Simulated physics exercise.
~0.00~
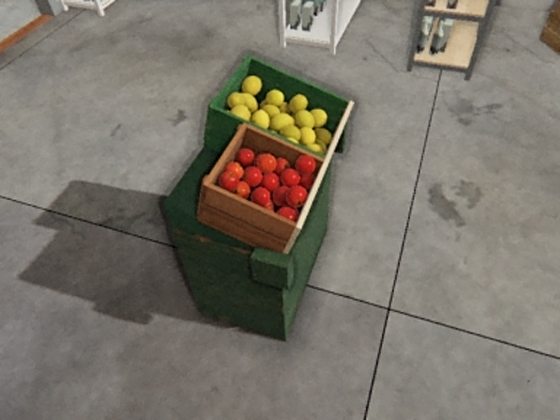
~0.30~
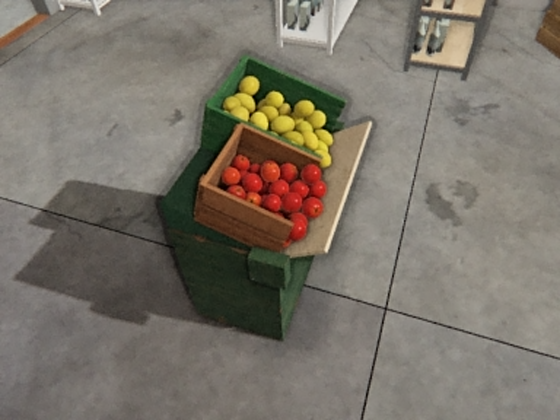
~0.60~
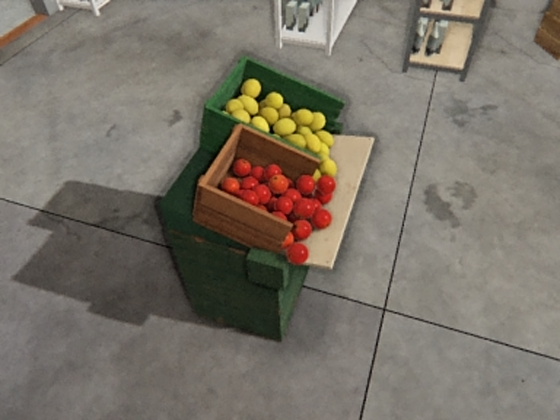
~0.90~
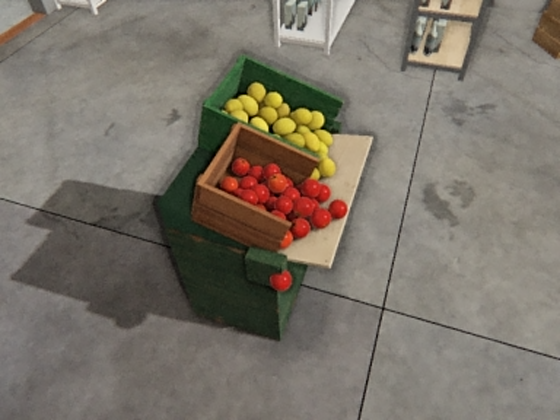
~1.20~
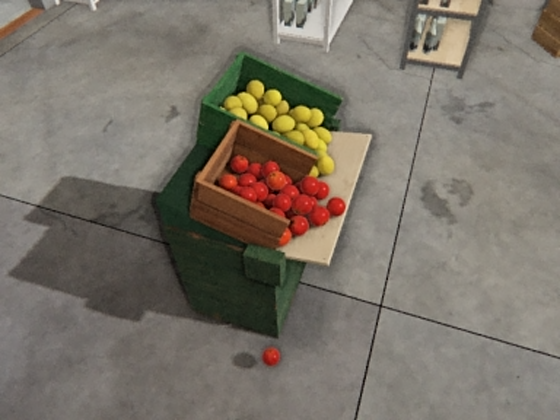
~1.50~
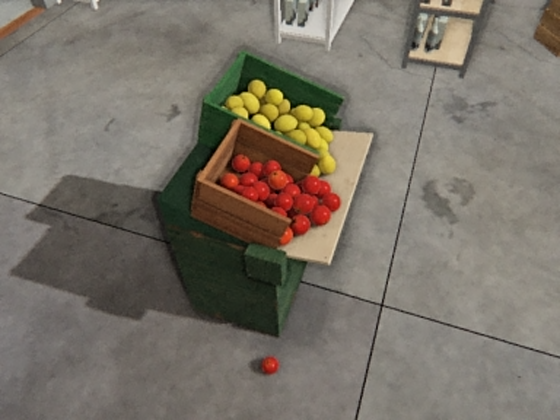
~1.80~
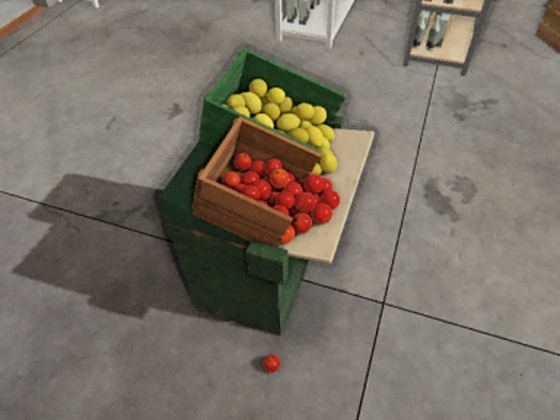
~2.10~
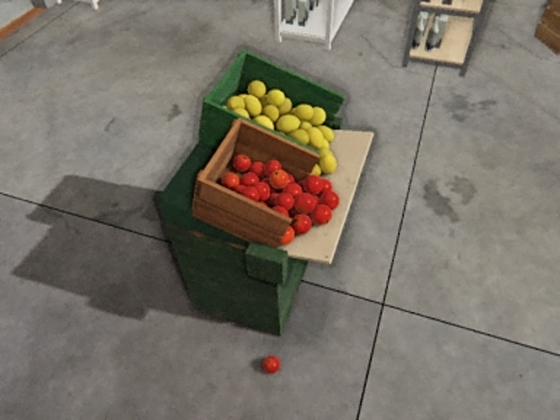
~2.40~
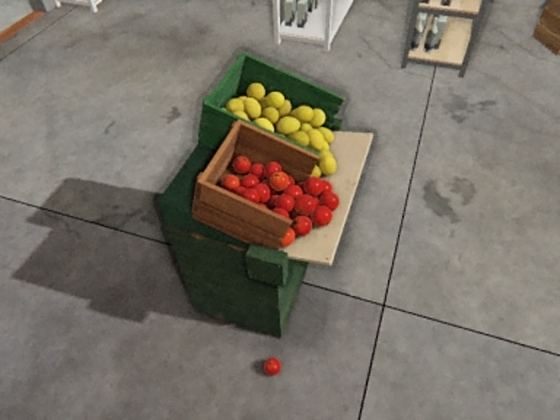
Flap swinging down from green and wooden bins, lemons and tomatoes slumping onto it, one tomato dropping to rest on the floor.
